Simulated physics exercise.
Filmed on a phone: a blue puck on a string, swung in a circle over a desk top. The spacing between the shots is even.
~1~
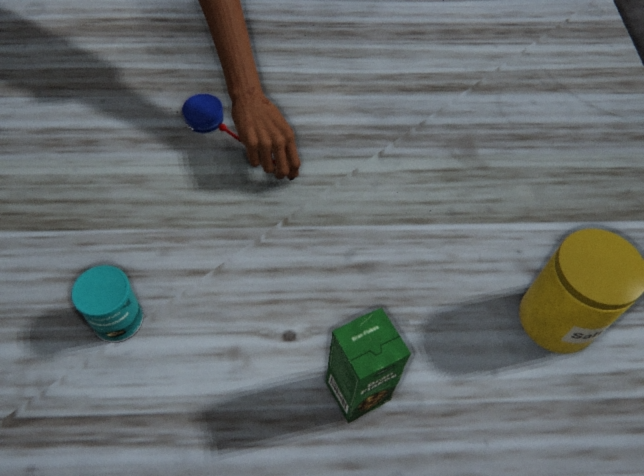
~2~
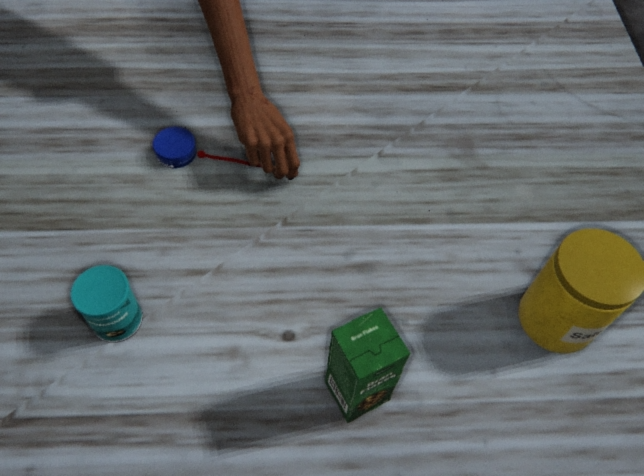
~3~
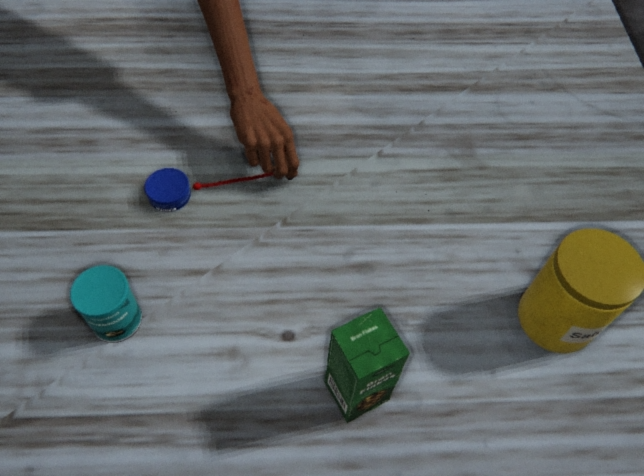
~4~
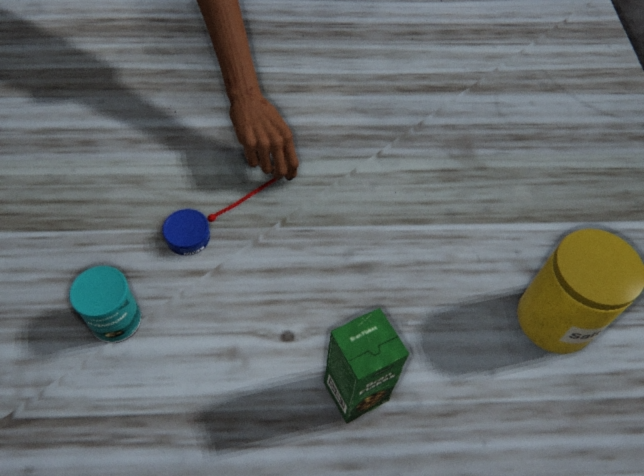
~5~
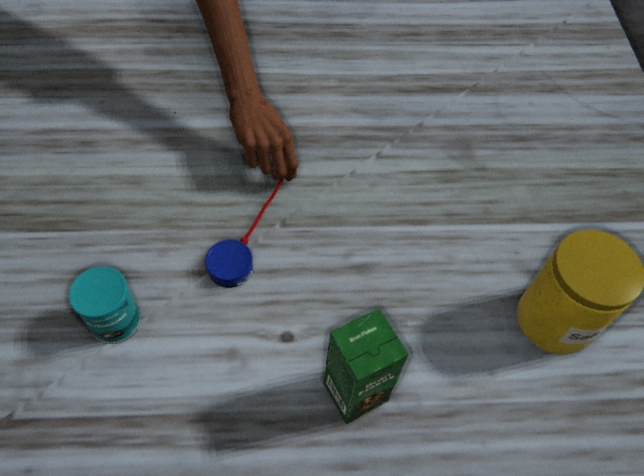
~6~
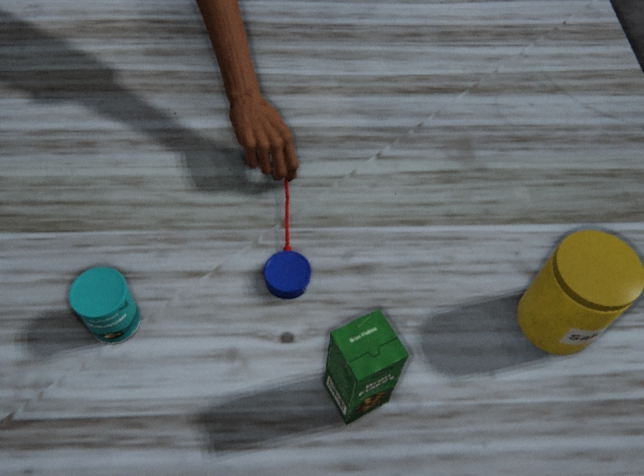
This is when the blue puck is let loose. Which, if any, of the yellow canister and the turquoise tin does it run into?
The yellow canister is not run into; the turquoise tin is not run into.
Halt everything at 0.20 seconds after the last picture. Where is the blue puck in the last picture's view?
Close to (534, 232).
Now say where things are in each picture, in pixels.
In the first frame, blue puck (202, 108); yellow canister (603, 265); turquoise tin (100, 290); green carton (371, 341).
In the second frame, blue puck (174, 142).
In the third frame, blue puck (167, 185).
In the fourth frame, blue puck (186, 228).
In the fifth frame, blue puck (229, 259).
In the sixth frame, blue puck (288, 270); yellow canister (601, 267); turquoise tin (98, 291); green carton (369, 343); going round anticlockwise.
Then, 0.08 s after the last picture, puck near (399, 257).
Then, 0.20 s after the last picture, puck near (534, 231).
At rest, puck off the table. The yellow canister escapes it and the turquoise tin stays untouched.
